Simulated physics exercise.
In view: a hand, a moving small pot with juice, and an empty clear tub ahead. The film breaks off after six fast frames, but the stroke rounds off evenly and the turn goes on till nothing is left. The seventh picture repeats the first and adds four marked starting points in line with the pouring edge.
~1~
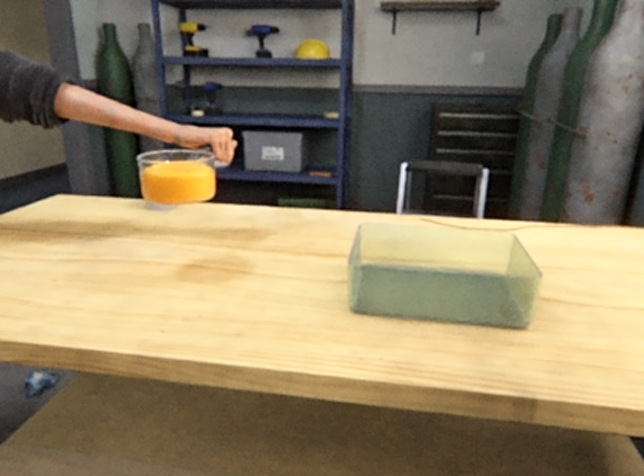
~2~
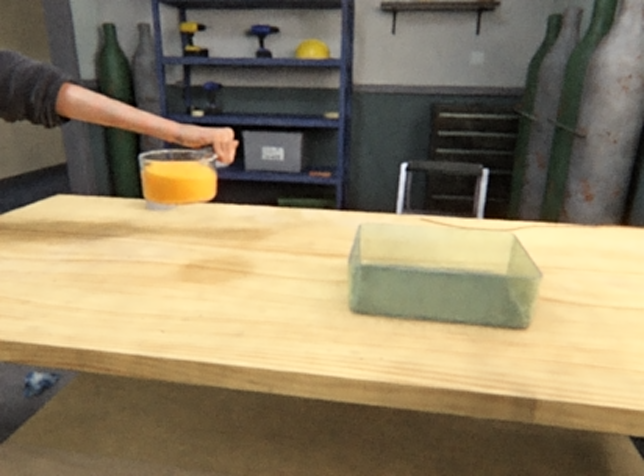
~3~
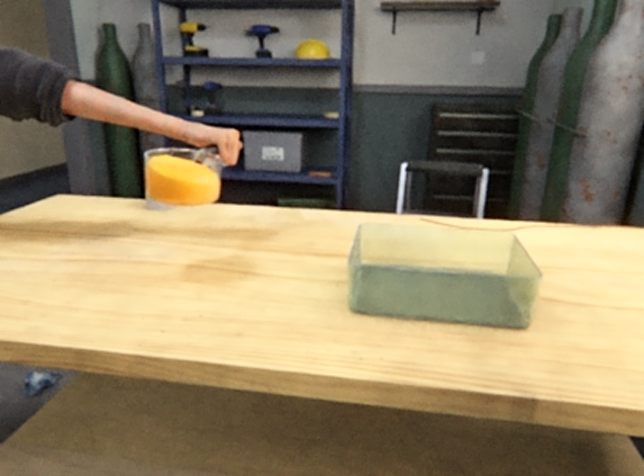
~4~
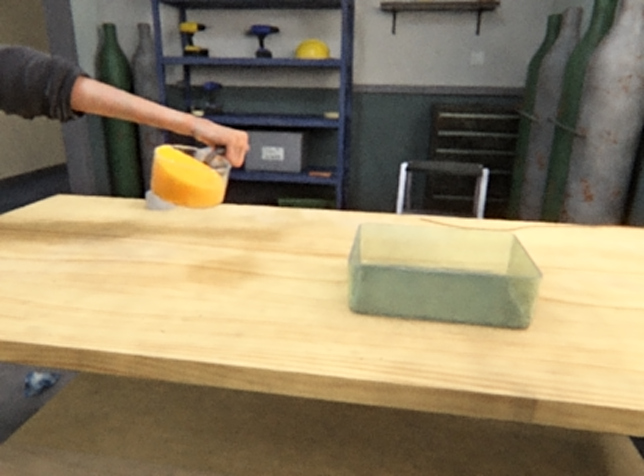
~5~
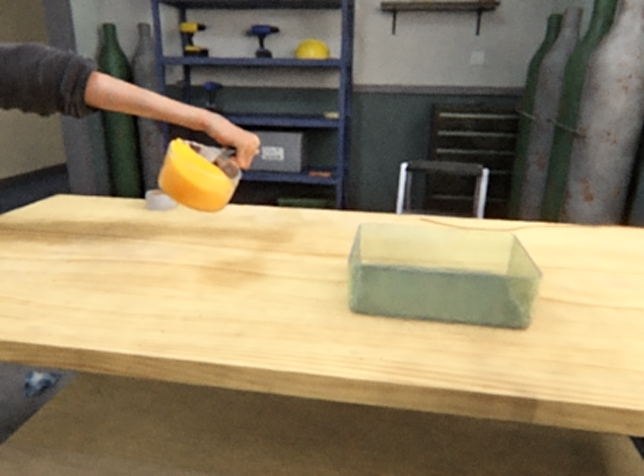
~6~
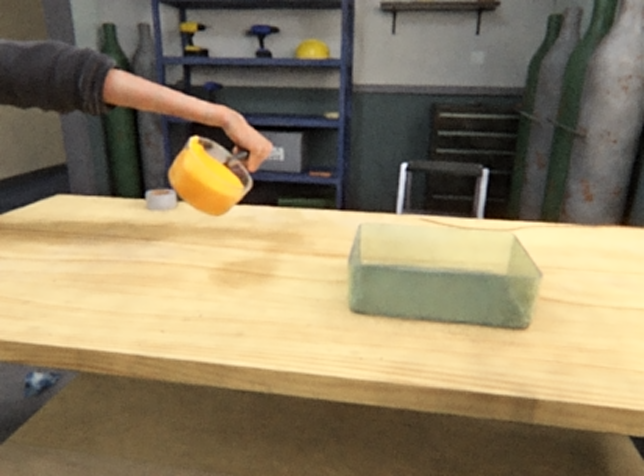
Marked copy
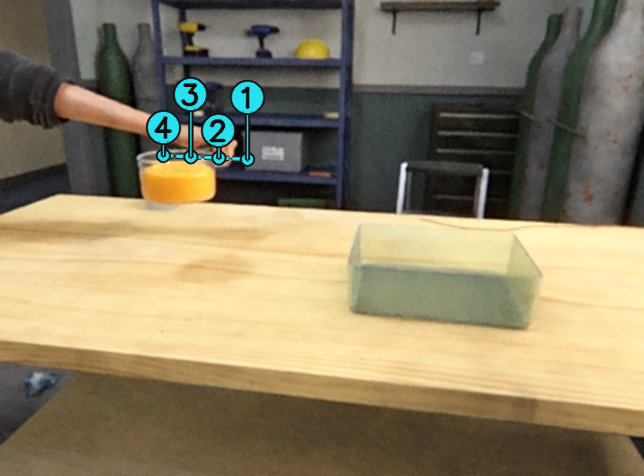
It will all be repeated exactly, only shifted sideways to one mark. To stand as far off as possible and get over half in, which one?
Go for 1.
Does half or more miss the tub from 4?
Yes, that goes wrong.
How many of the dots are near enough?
One of them.
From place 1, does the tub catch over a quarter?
Yes, it does.
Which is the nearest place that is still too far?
That is place 2.
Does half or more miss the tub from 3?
Yes, it does.
In cyan, 1 at (247, 159); 2 at (218, 158); 3 at (190, 156); 4 at (163, 155).
If 1 is chosen, about 83 % lands in the tub, 6 % falls short and 11 % goes beside or beyond.
If 2 is chosen, about 10 % lands in the tub, 86 % falls short and 4 % goes beside or beyond.
If 3 is chosen, about 0 % lands in the tub, 93 % falls short and 7 % goes beside or beyond.
If 4 is chosen, about 0 % lands in the tub, 100 % falls short.
